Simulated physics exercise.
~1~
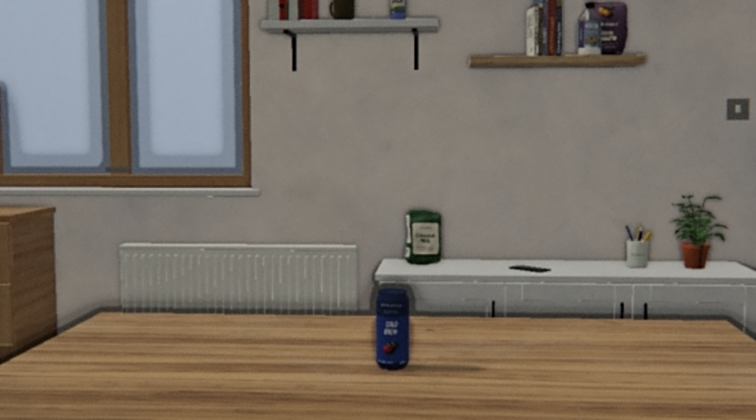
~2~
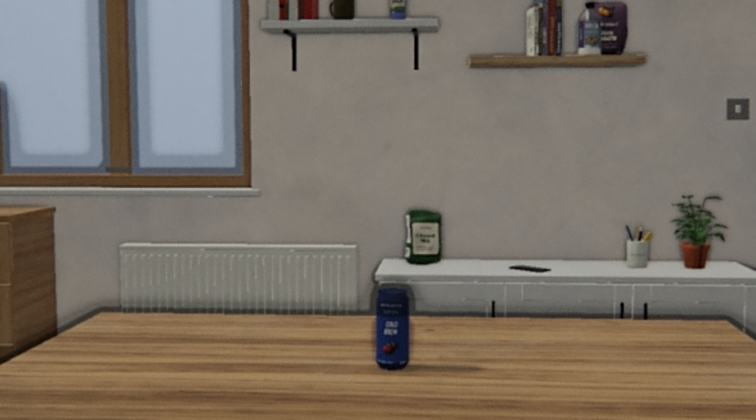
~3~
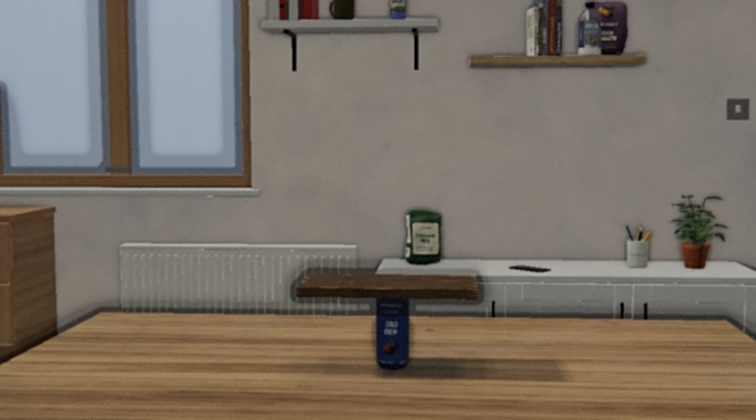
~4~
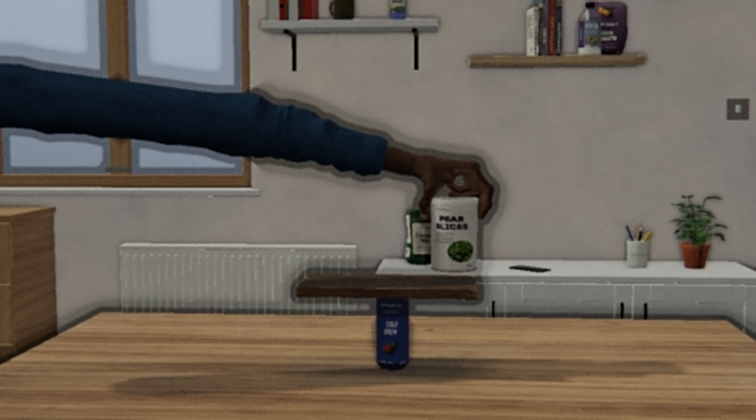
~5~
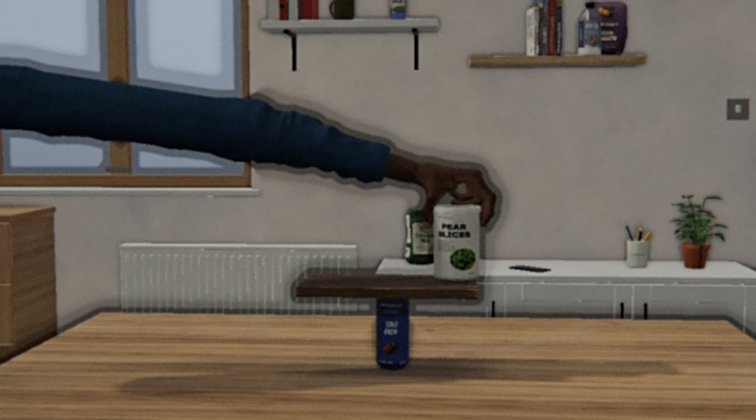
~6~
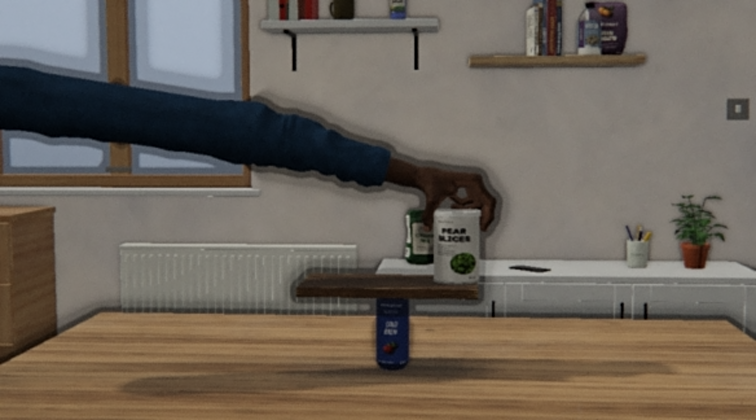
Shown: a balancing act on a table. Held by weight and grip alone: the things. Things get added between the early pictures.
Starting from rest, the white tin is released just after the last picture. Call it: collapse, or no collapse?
Collapse.
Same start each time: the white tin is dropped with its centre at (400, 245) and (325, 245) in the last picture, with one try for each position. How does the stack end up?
The stack remains upright with the first try and topples over with the second.
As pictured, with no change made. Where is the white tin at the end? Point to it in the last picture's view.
End spot: Near (546, 347).
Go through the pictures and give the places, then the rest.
In the first picture, the last thing is not in view yet; blue can (393, 329).
In the second picture, the last thing is not in view yet; blue can (393, 329).
In the third picture, the last thing is not in view yet; blue can (393, 329).
In the fourth picture, coming down; white tin (454, 234); blue can (393, 329).
In the fifth picture, coming down; white tin (457, 242); blue can (393, 329).
In the sixth picture, set down, still held; white tin (457, 246); blue can (393, 329).
Then, 0.40 s later than the last frame, white tin now fallen; brown board tilted by 58°.
Then, 0.90 s later than the last frame, brown board on its side.
Then, 1.40 s later than the last frame, blue can and brown board now fallen.
When it is over, fallen, blue can, brown board and white tin. End places, in pixels of the last picture, white tin near (546, 347). The stack loses its balance.
